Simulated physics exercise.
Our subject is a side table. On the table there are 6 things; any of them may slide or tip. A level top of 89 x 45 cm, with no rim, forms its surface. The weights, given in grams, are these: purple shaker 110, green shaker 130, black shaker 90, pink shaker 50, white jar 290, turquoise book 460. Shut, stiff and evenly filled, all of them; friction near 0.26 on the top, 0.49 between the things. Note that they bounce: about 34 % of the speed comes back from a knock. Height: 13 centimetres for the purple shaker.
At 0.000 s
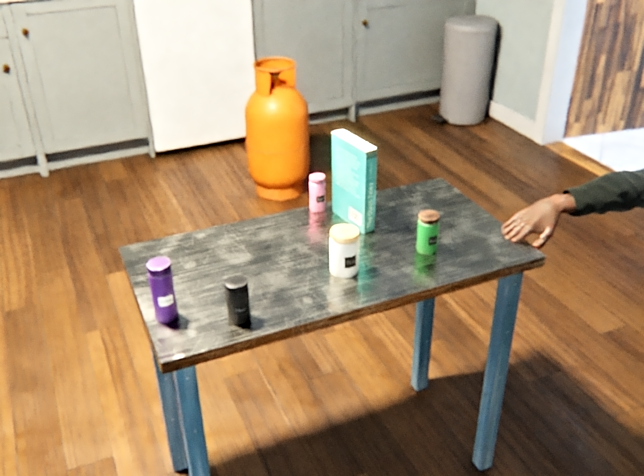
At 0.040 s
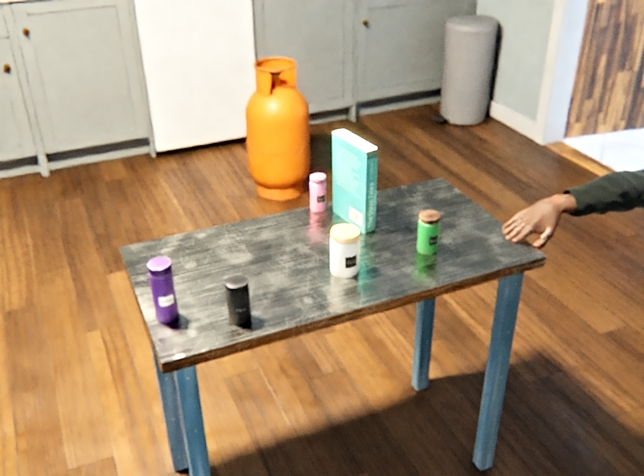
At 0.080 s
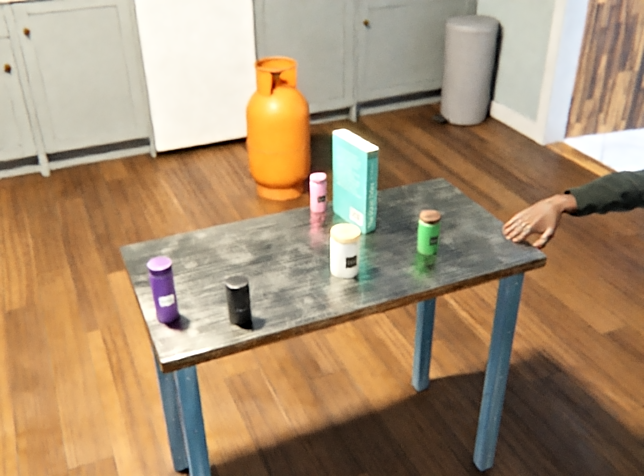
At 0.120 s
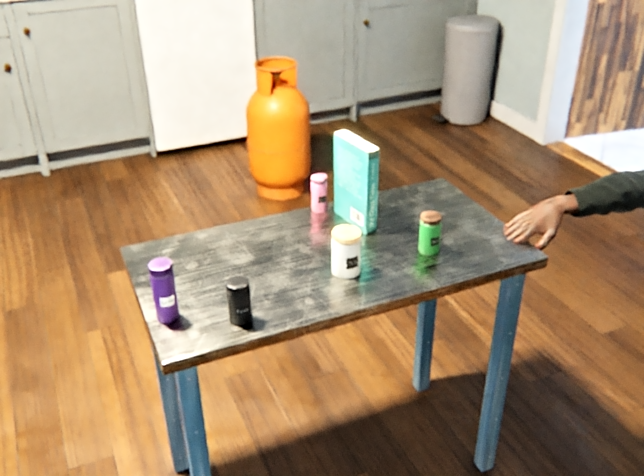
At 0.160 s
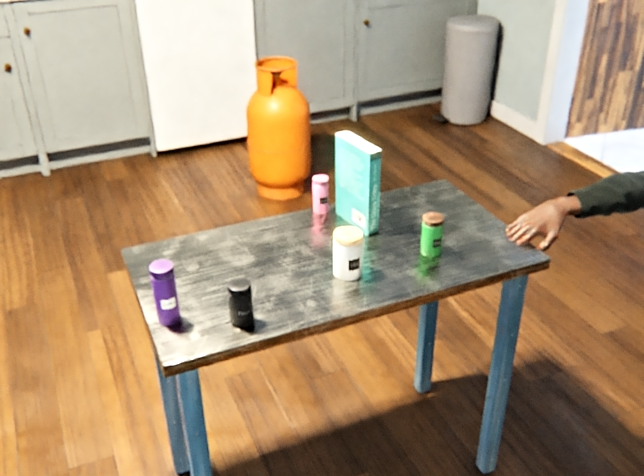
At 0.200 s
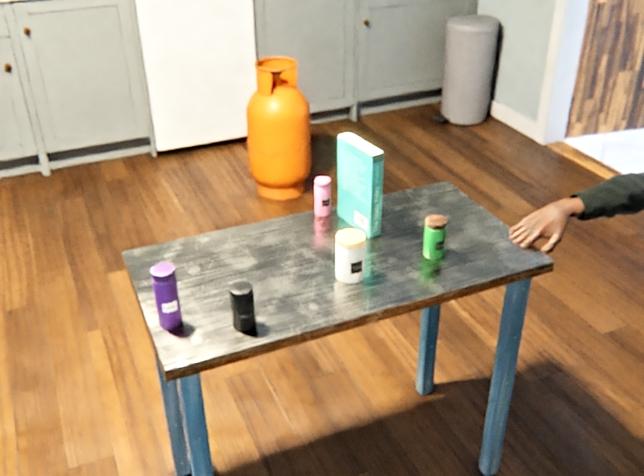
In a kitchen with a wooden floor, a hand rested on the right end of a dark table holding five small containers and a turquoise book, then the table shifted very slightly, carrying everything along.
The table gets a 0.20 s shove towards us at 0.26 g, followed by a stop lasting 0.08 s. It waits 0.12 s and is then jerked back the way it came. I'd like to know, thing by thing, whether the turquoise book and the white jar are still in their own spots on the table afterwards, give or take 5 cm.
The turquoise book is still there. The white jar is still there.
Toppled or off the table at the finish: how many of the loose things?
It adds up to 0.
After 0.40 s, table shifted 7 cm; turquoise book moved 2 cm near (373, 198); white jar moved 2 cm near (365, 273); green shaker moved 3 cm.
After 0.70 s, table shifted 1 cm; turquoise book moved 3 cm near (361, 187); white jar moved 2 cm near (352, 257); pink shaker moved 3 cm.
After 0.80 s, things are still on the move.
In the end (1.4 s), all 6 under 5 cm from the start. At the end, from the last picture's camera, turquoise book near (356, 182), white jar near (345, 250).
